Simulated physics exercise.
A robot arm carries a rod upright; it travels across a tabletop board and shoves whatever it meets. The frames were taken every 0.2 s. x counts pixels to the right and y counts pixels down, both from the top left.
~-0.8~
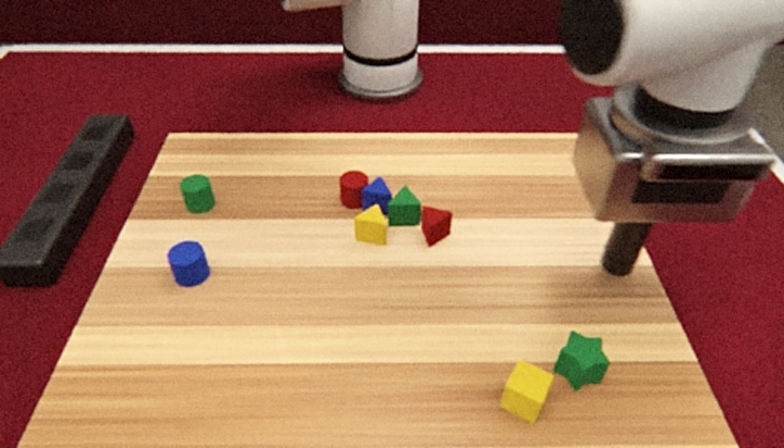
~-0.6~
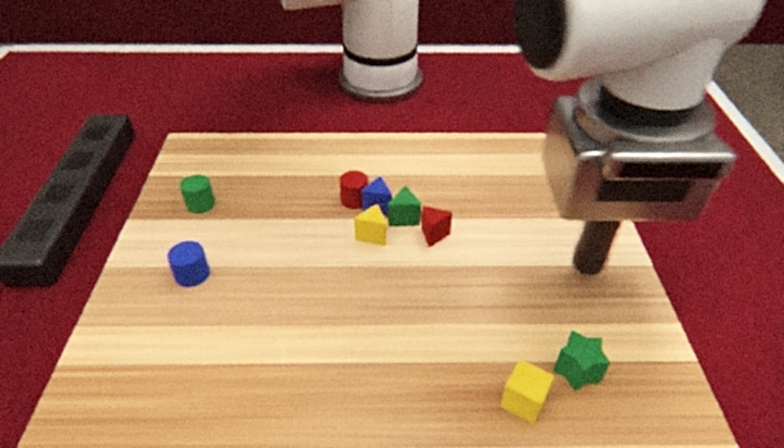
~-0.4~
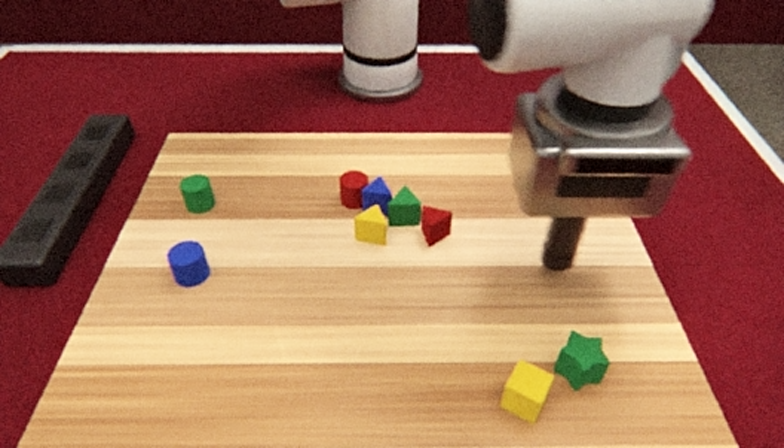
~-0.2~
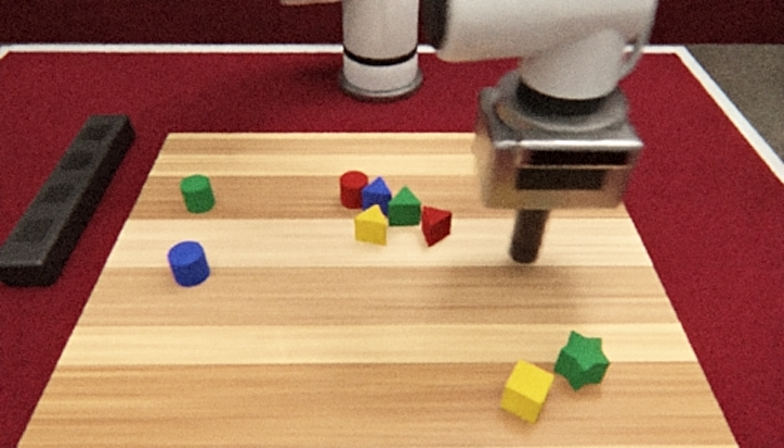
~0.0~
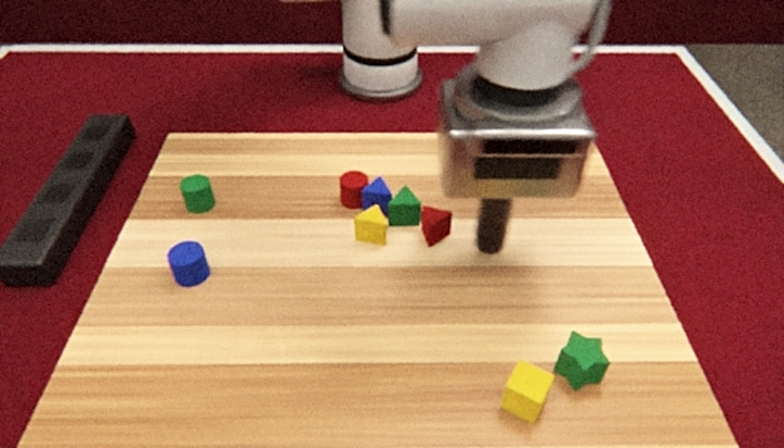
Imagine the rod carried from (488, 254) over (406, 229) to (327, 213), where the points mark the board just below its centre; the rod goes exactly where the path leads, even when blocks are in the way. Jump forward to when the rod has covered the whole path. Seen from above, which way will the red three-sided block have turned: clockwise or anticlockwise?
From overhead, the rotation is counterclockwise.
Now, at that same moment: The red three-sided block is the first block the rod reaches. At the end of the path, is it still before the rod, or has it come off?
It stays on the rod's front.
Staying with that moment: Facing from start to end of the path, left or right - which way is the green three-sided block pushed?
That's a shift to the right.
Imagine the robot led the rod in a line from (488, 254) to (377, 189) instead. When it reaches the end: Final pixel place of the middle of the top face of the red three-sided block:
I think it will end close to (415, 214).
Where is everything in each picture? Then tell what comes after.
The first frame shows rod tip (616, 266); block tops, yellow three-sided block (372, 215); blue three-sided block (378, 186); green three-sided block (405, 197); red three-sided block (436, 214).
The second frame shows rod (588, 264); blocks unchanged.
The third frame shows rod (556, 261); blocks unchanged.
The fourth frame shows rod (523, 254); blocks unchanged.
The fifth frame shows rod (490, 244); yellow three-sided block (372, 215); blue three-sided block (378, 186); green three-sided block (405, 197); red three-sided block (436, 214).
What follows on the original path. One third of the way, rod (433, 227); green three-sided block (404, 195); red three-sided block (410, 208), turned 25° anticlockwise.
Two thirds of the way, rod (380, 212); yellow three-sided block (362, 216), turned 50° anticlockwise; blue three-sided block (375, 182), turned 25° anticlockwise; green three-sided block (404, 187), turned 15° clockwise; red three-sided block (355, 199), turned 50° anticlockwise.
At the end, rod (326, 203); yellow three-sided block (362, 216), turned 50° anticlockwise; blue three-sided block (375, 181), turned 15° anticlockwise; green three-sided block (404, 187), turned 15° clockwise; red three-sided block (300, 192), turned 60° anticlockwise.
